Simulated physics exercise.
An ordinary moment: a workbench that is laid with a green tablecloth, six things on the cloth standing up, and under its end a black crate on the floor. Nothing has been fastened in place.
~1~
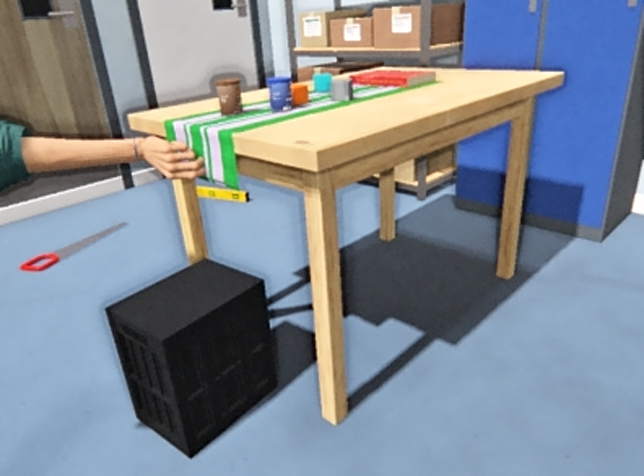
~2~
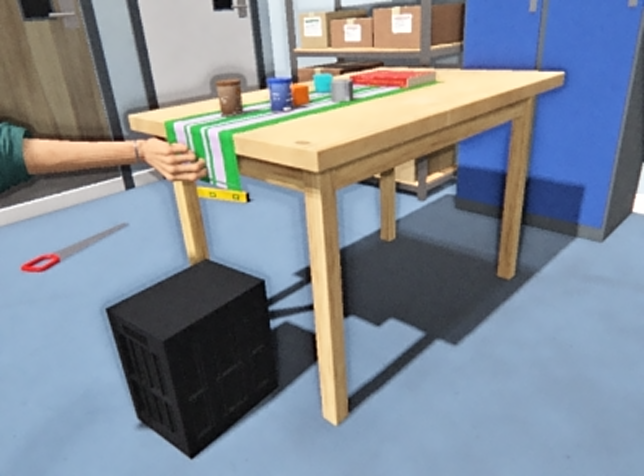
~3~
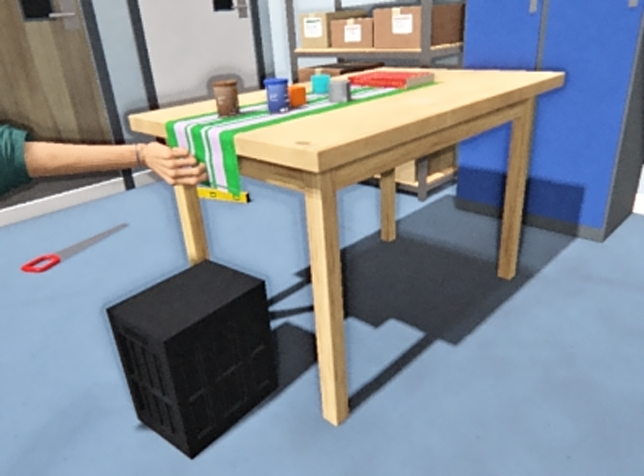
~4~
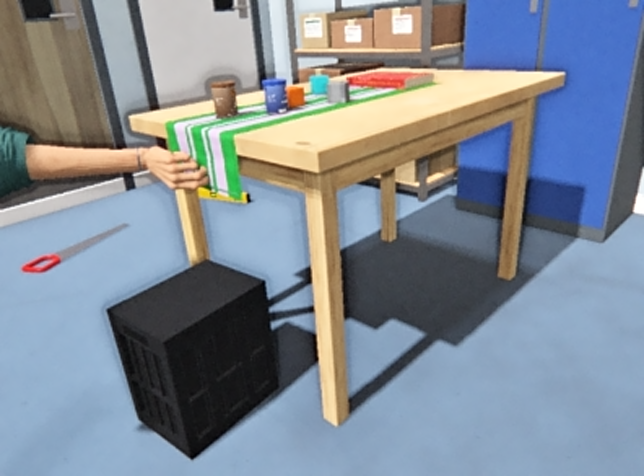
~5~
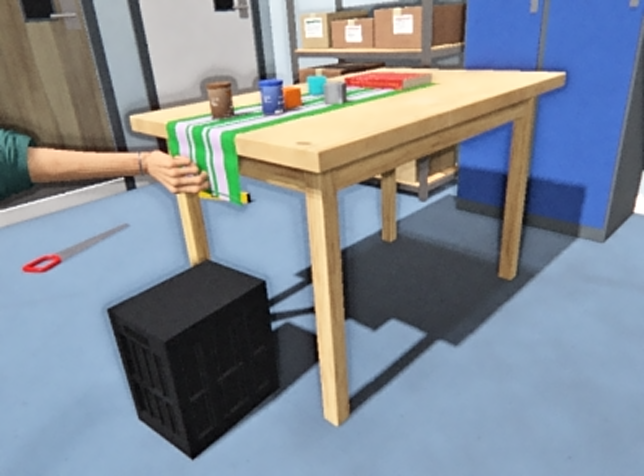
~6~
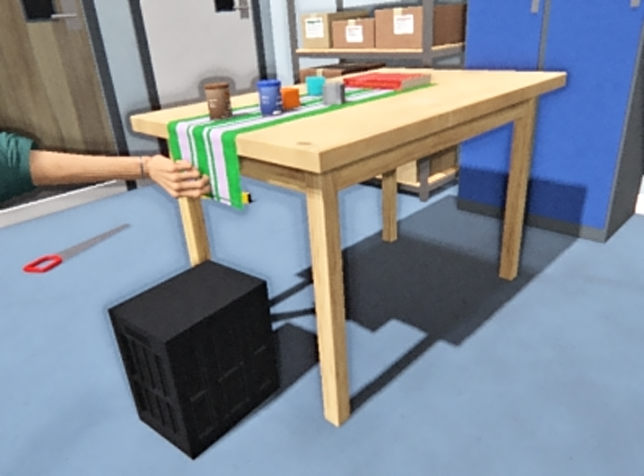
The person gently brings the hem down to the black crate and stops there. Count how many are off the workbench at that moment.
Off the workbench: Two.
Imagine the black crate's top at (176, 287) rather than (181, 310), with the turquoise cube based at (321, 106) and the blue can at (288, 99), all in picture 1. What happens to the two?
Turquoise cube stays, blue can stays.
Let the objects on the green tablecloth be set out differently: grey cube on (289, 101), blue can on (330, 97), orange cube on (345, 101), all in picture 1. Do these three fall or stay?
Grey cube stays, blue can stays, orange cube stays.
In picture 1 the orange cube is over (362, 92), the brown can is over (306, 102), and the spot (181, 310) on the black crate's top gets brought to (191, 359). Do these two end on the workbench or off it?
Result: Orange cube still there, brown can gone.
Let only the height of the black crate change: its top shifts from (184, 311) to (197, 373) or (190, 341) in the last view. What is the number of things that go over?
Totals 4, 3.
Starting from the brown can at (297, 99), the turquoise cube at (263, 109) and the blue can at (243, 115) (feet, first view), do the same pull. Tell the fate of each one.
You'd see the brown can hang on, the turquoise cube go down and the blue can go down.
Soon after, hem near (214, 235); all still up.
Then, hem near (218, 266); brown can gone.
Further on, hem on the crate; brown can and blue can gone.
At rest, hem on the crate; brown can and blue can gone. The answer is two.
